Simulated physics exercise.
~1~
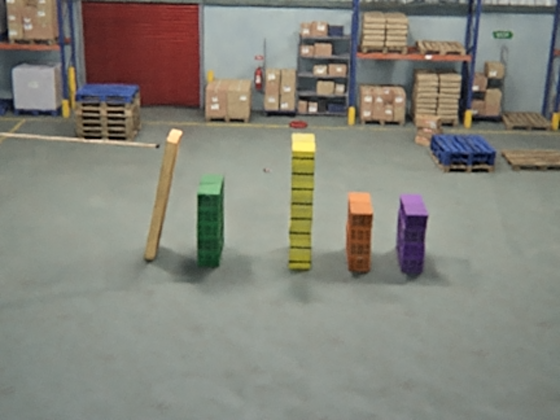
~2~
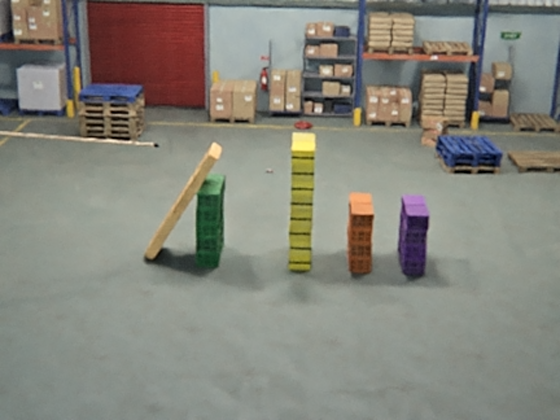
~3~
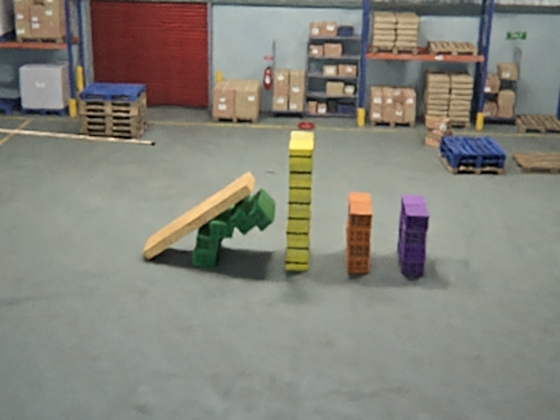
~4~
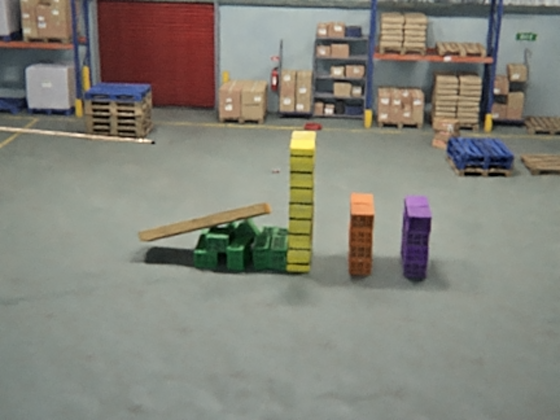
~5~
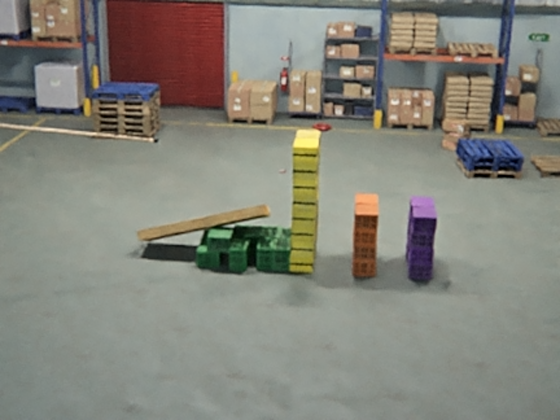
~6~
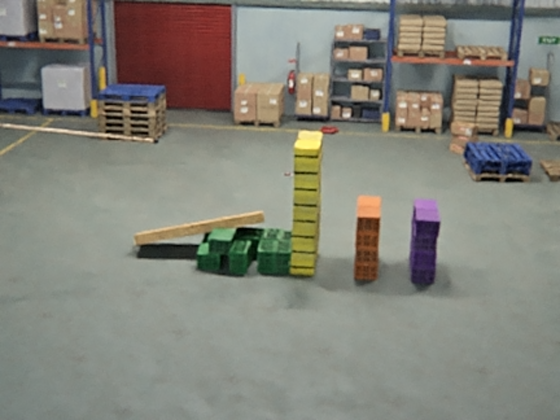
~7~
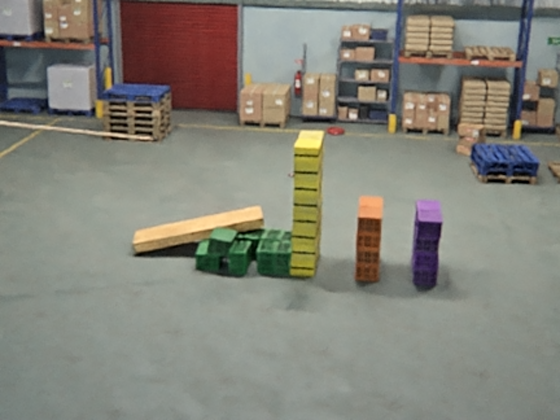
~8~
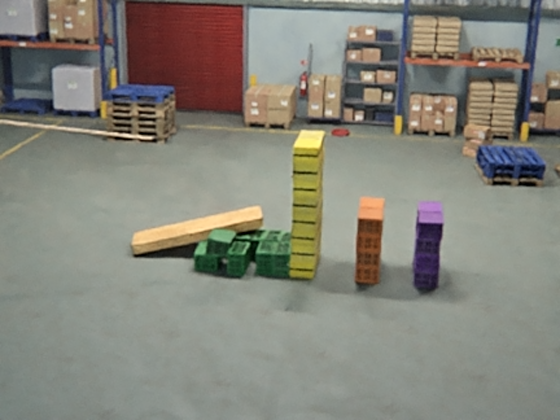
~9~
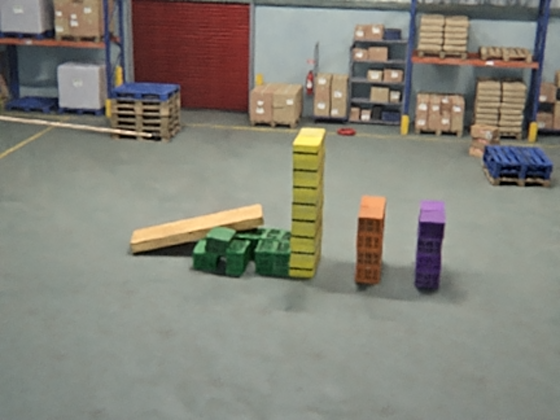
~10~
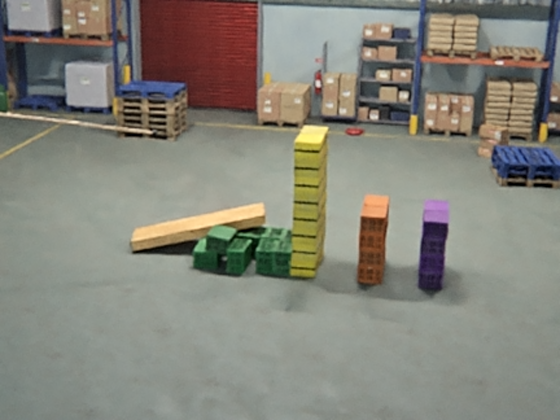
Wooden board tipping right onto a green crate stack, which collapses against the tall yellow stack, leaving yellow, orange and purple standing.
